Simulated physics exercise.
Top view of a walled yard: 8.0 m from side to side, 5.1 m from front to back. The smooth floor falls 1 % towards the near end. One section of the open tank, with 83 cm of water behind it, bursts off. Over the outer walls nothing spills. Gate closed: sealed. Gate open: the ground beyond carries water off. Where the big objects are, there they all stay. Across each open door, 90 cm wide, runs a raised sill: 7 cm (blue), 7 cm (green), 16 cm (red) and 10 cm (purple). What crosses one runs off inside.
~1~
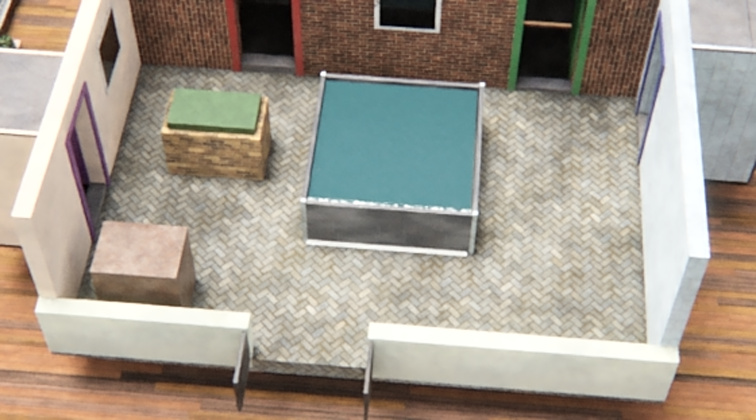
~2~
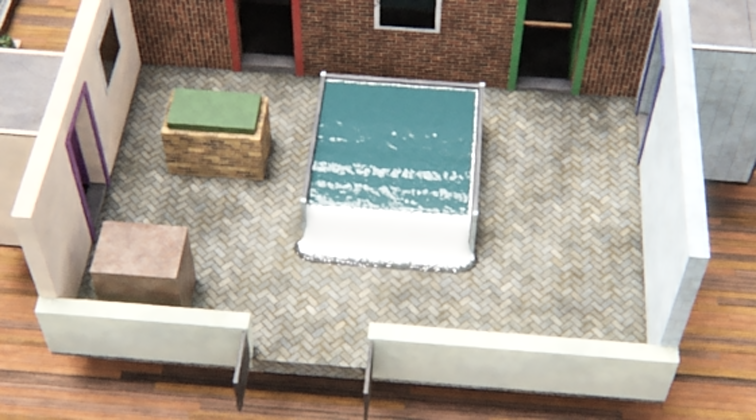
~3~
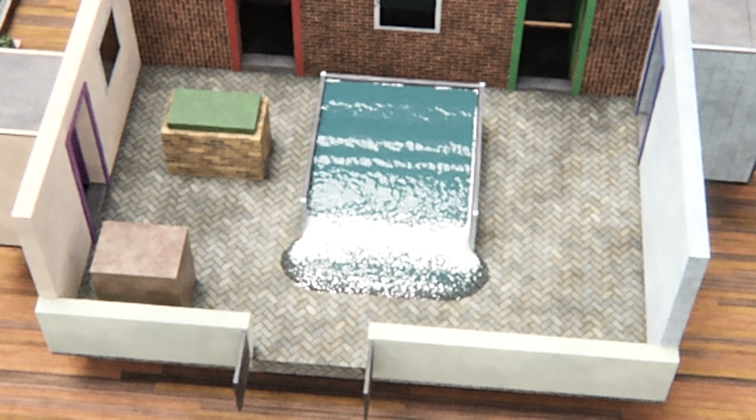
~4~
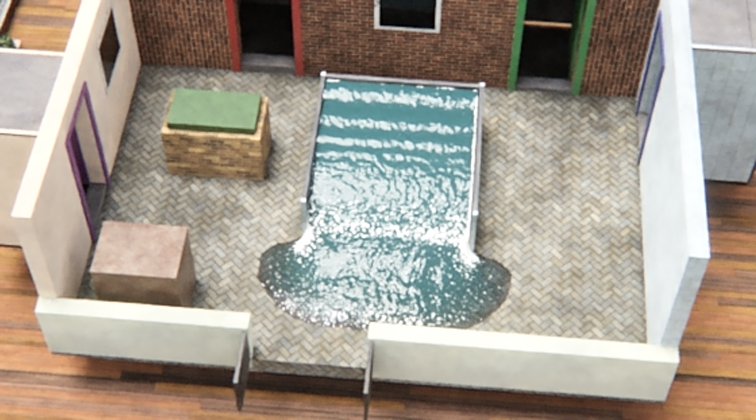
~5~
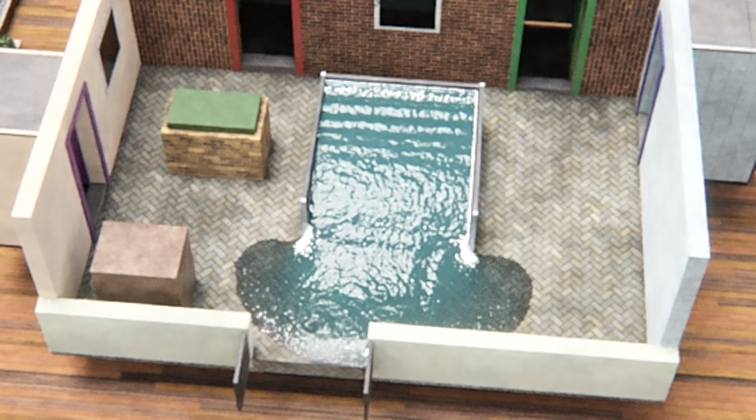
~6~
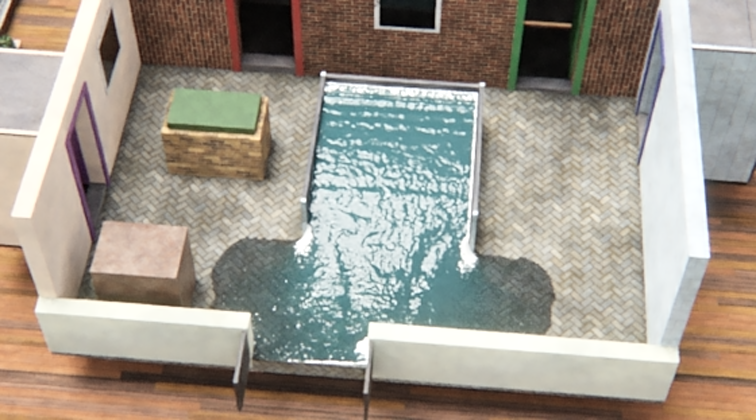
Teal water sits still in a raised open tank in a walled brick yard, then bursts out through its near side in a white, foaming rush. It fans across the paving in a rounded, spreading pool, reaches the near wall, and runs into the gap between the open gates.
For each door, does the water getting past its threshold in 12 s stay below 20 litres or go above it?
Blue door: The inflow ends up higher than the cap. Green door: The inflow ends up higher than the cap. Red door: The inflow ends up lower than the cap. Purple door: The inflow ends up lower than the cap.
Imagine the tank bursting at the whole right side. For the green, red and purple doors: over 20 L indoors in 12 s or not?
Then: Green beyond it, red short of it, purple beyond it.
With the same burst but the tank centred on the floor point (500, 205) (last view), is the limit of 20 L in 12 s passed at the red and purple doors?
Result - red door does not exceed it, purple door exceeds it.
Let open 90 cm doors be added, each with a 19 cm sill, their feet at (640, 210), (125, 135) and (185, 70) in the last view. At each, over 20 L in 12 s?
The first one doesn't reach it, the second one doesn't reach it, and the third one doesn't reach it.
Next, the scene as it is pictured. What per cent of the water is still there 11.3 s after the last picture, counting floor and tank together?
Roughly 50 per cent is still there.
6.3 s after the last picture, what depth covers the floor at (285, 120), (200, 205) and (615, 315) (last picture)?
First spot near 6 cm, second near 6 cm, third near 11 cm.
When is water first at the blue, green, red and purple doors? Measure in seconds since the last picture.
Blue: 2.2 s; green: 2.8 s; red: 5.5 s; purple: 2.0 s.
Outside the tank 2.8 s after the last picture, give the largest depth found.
It gets to some 36 cm.
Then, 0.7 s after the last picture water covers 30 % of the floor and is deepest (58 cm) near (393, 354); blue door not reached, green door not reached, red door not reached, purple door not reached.
Then, 1.5 s after the last picture water covers 35 % of the floor and is deepest (52 cm) near (644, 375); blue door not reached, green door not reached, red door not reached, purple door not reached.
Then, 2.8 s after the last picture water covers 65 % of the floor and is deepest (36 cm) near (644, 375); blue door 5 cm at the sill, 0 L in, green door not reached, red door not reached, purple door 2 cm at the sill, 0 L in.
Then, 6.3 s after the last picture water covers 95 % of the floor and is deepest (16 cm) near (228, 80); blue door 10 cm at the sill, 30 L in, green door 13 cm at the sill, 90 L in, red door 8 cm at the sill, 0 L in, purple door 3 cm at the sill, 0 L in.
Then, 11.3 s after the last picture water covers 100 % of the floor and is deepest (13 cm) near (69, 329); blue door 7 cm at the sill, 63 L in, green door 6 cm at the sill, 118 L in, red door 5 cm at the sill, 0 L in, purple door 7 cm at the sill, 1 L in.
